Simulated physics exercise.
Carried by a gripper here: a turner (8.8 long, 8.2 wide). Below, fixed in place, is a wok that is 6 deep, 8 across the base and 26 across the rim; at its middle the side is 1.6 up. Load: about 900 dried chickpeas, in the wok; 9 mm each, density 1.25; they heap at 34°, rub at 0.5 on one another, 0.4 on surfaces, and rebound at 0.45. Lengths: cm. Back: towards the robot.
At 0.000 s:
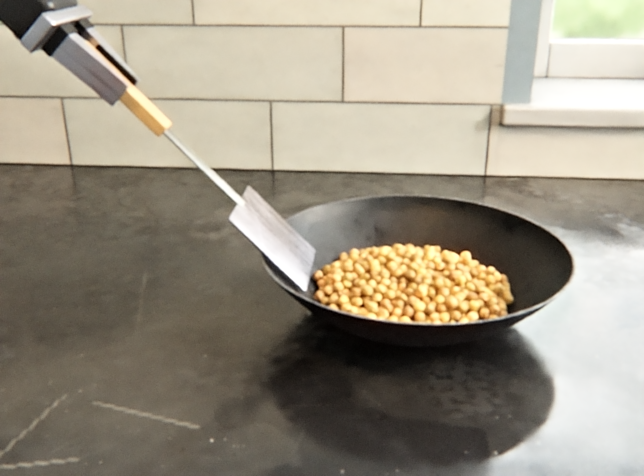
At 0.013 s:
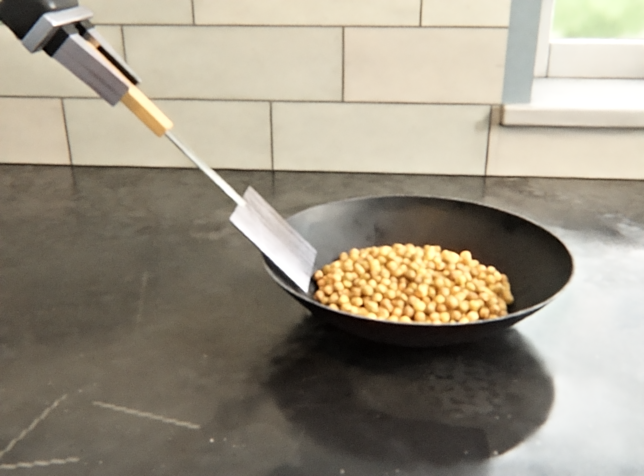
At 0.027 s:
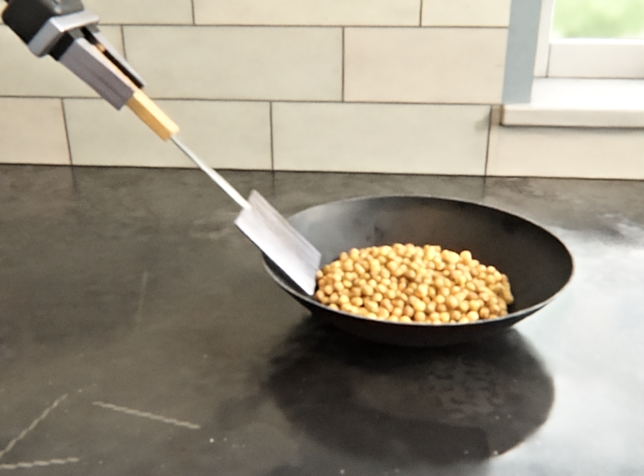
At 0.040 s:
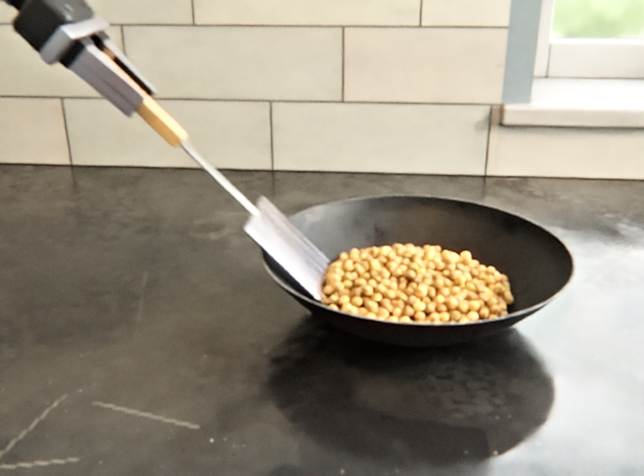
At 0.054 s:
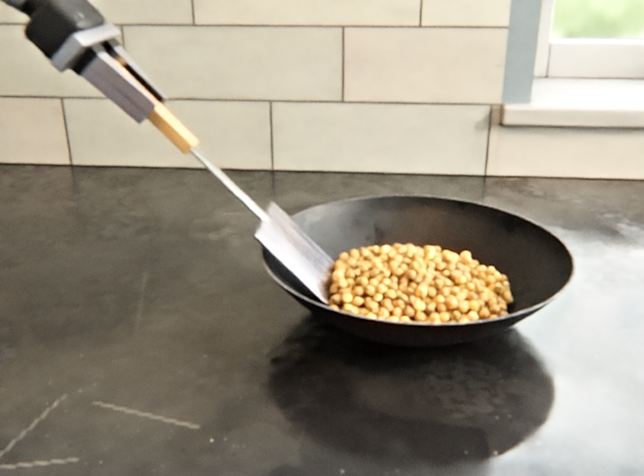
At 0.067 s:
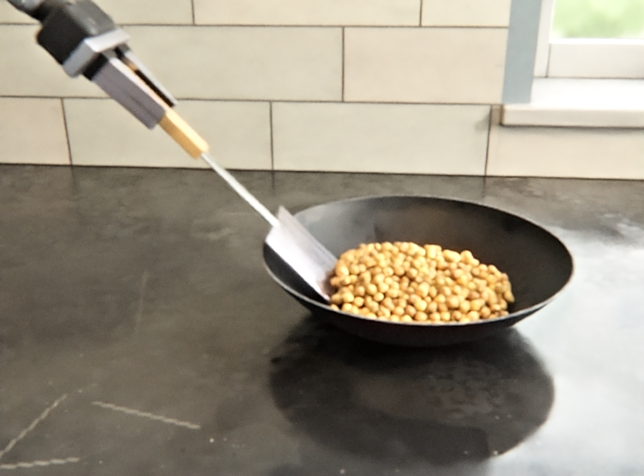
Robotic arm holding a metal turner, sliding its blade slowly rightward against a heap of chickpeas in a black wok.
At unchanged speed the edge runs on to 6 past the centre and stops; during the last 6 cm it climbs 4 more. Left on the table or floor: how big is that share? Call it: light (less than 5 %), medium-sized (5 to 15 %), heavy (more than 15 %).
It comes out medium-sized.
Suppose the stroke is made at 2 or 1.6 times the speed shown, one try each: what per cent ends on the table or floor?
I'd say near 25 and then near 25 per cent.
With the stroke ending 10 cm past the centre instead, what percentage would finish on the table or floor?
In that case around 35 per cent.
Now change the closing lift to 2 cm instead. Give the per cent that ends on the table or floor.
I'd say close to 5 per cent.
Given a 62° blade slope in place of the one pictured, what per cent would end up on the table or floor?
Estimate for that slope: Some 10 per cent.
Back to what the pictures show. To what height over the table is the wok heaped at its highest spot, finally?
It reaches around 7.0 cm.
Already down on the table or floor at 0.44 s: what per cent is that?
Estimate: About 4 percent.
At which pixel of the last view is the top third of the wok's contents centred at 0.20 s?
Centre: Approx. (479, 265) in the last view.
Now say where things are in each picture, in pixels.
The first picture shows the turner top edge at (239, 202), sloping 46°; upper third of the load around (413, 279), from x 320 to 510, top at y 250; 900 in the wok.
The second picture shows the turner top edge at (240, 202), sloping 46°; upper third of the load around (413, 279), from x 320 to 510, top at y 250.
The third picture shows the turner top edge at (245, 206), sloping 46°; upper third of the load around (413, 279), from x 320 to 510, top at y 250.
The fourth picture shows the turner top edge at (254, 212), sloping 46°; upper third of the load around (413, 279), from x 320 to 510, top at y 250.
The fifth picture shows the turner top edge at (264, 218), sloping 46°; upper third of the load around (411, 278), from x 320 to 510, top at y 250.
The sixth picture shows the turner top edge at (274, 223), sloping 46°; upper third of the load around (412, 277), from x 320 to 510, top at y 245; 900 in the wok.
After 0.13 s, sloping 46°, highest piece 7 above the table; 900 in the wok.
After 0.20 s, sloping 46°, highest piece 7 above the table; 900 in the wok.
After 0.44 s, sloping 46°, highest piece 8 above the table; 832 in the wok, 31 on the table or floor, 37 on the blade or in flight.
After 1.49 s, sloping 46°, highest piece 7 above the table; 831 in the wok, 69 on the table or floor.
In the end, 831 in the wok, 69 on the table or floor. That is 8 % on the table or floor.
